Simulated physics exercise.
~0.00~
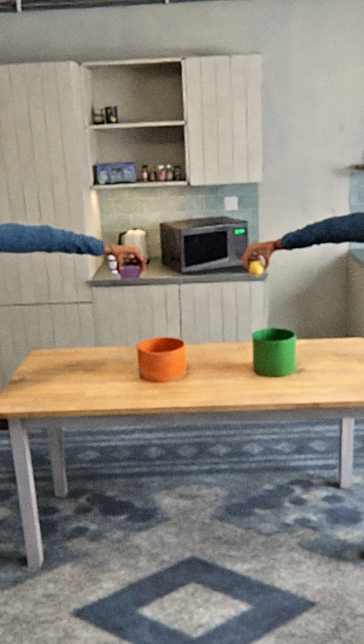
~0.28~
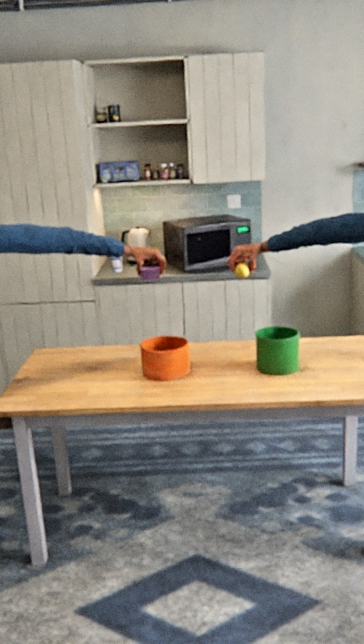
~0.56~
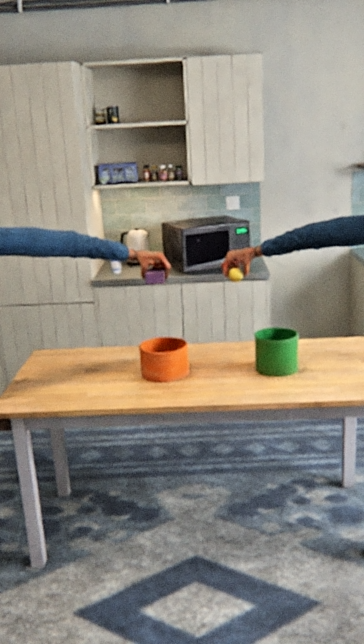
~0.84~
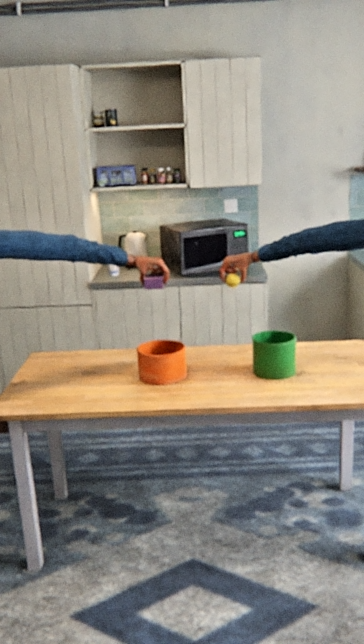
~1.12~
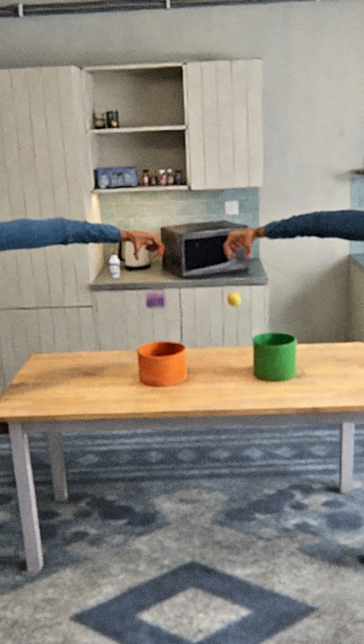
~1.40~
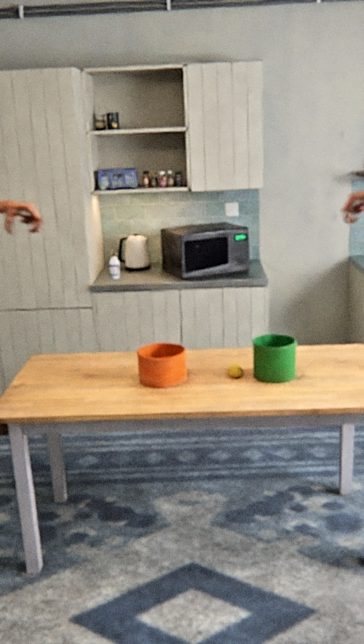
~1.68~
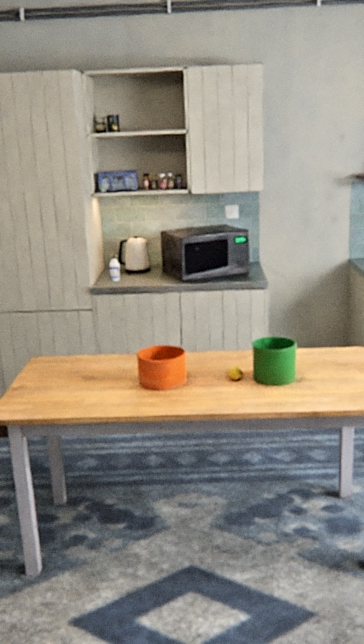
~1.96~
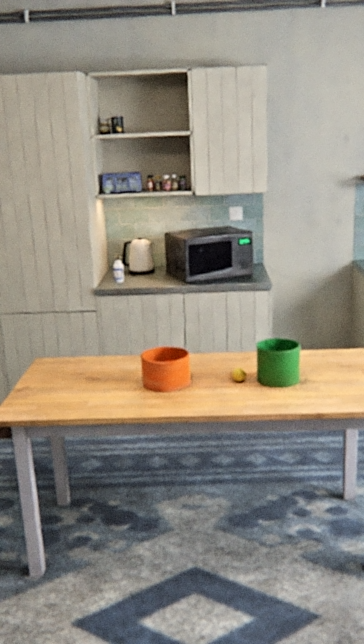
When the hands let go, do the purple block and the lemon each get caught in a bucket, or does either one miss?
The lemon misses and ends up on the table beside the green bucket, while the purple block lands inside the orange one.
